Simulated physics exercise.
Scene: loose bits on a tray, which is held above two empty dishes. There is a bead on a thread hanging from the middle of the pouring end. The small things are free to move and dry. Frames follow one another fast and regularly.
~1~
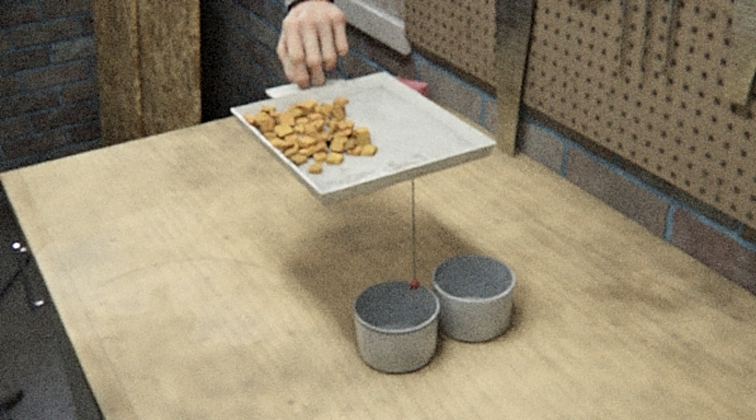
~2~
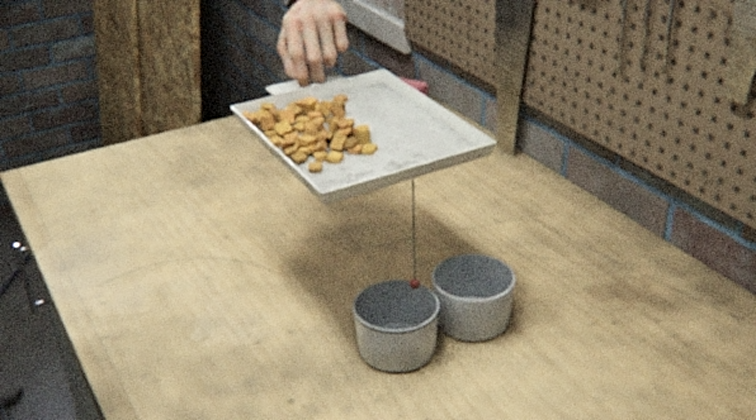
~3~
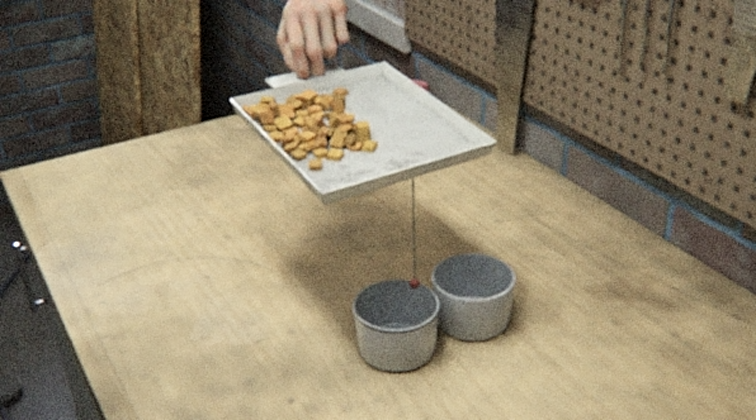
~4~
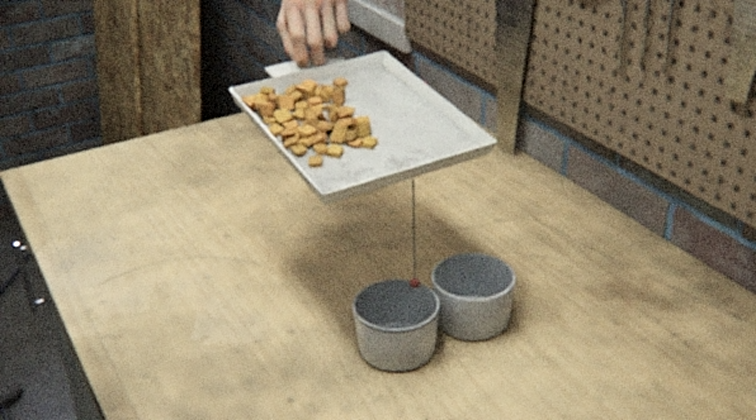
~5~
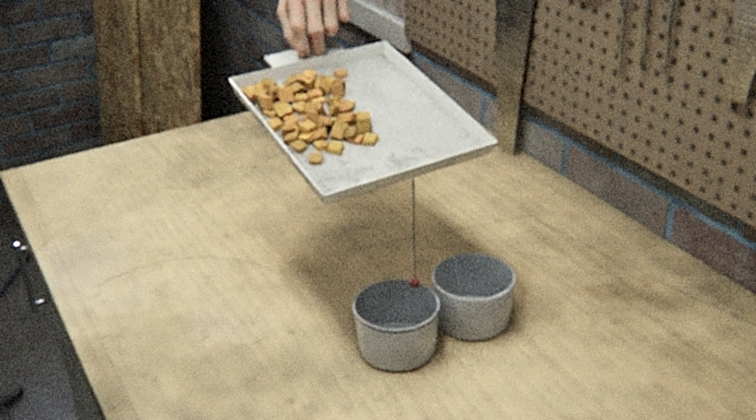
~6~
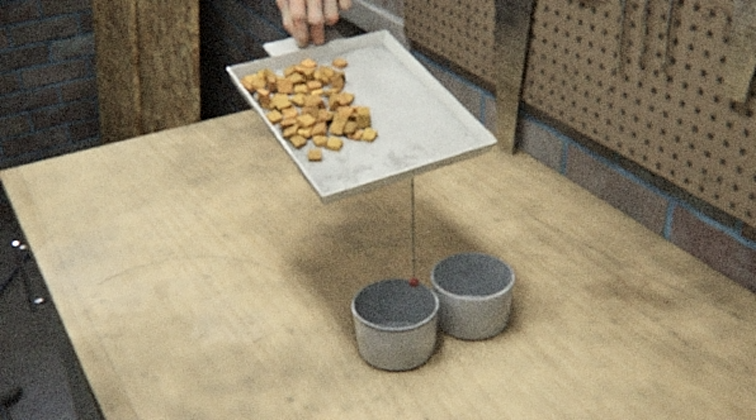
A hand slowly tilts a tray of small orange-brown pieces above two empty dishes.
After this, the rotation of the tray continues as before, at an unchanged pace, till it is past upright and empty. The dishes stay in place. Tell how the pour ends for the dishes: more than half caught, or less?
I expect most of the load to be wasted.
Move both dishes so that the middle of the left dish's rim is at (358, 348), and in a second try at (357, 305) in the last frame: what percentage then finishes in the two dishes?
About 90 per cent, then about 10 per cent.
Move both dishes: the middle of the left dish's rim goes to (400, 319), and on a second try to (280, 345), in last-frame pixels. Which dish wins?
It comes out as the one to the left in the first try and the one to the right in the second.
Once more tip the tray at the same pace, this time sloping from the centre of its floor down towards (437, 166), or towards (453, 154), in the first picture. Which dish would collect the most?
I'd say the one to the right first, then the one to the right.
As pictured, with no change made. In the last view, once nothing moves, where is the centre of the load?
Centre at rest, last view: Approx. (423, 391).
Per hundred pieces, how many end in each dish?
So the left dish keeps 20 per cent, and the right one keeps 0 per cent.
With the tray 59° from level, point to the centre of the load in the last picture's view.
Roughly at (375, 168).
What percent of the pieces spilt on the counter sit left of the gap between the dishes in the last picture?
60 in a hundred, roughly.
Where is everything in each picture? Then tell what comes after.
The first picture shows corners of the pouring end at (324, 191) and (490, 142), level; middle of the load at (312, 130), cereal squares; left dish at (418, 346); right dish at (496, 316); bead on its thread at (415, 285).
The second picture shows corners of the pouring end at (324, 190) and (491, 141), level; middle of the load at (312, 127).
The third picture shows corners of the pouring end at (324, 190) and (491, 141), tipped barely, level across its low end; middle of the load at (311, 122).
The fourth picture shows corners of the pouring end at (325, 191) and (492, 140), tipped a little, level across its low end; middle of the load at (311, 116).
The fifth picture shows corners of the pouring end at (325, 192) and (492, 141), tipped a little, level across its low end; middle of the load at (311, 109).
The sixth picture shows corners of the pouring end at (325, 192) and (492, 140), tipped a little, level across its low end; middle of the load at (311, 102); left dish at (418, 344); right dish at (496, 313).
Soon after the last picture, tray tipped steeply; nearly all on the tray; a stray few outside both; a stray few in the air.
A little later, tray tipped right over; about two thirds on the tray; a small part in the left dish; a small part outside both; a small part in the air.
Later still, tray tipped past a quarter turn; about a quarter in the left dish; a stray few in the right dish; most outside both.
At rest, tray tipped past a quarter turn; about a quarter in the left dish; a stray few in the right dish; most outside both.
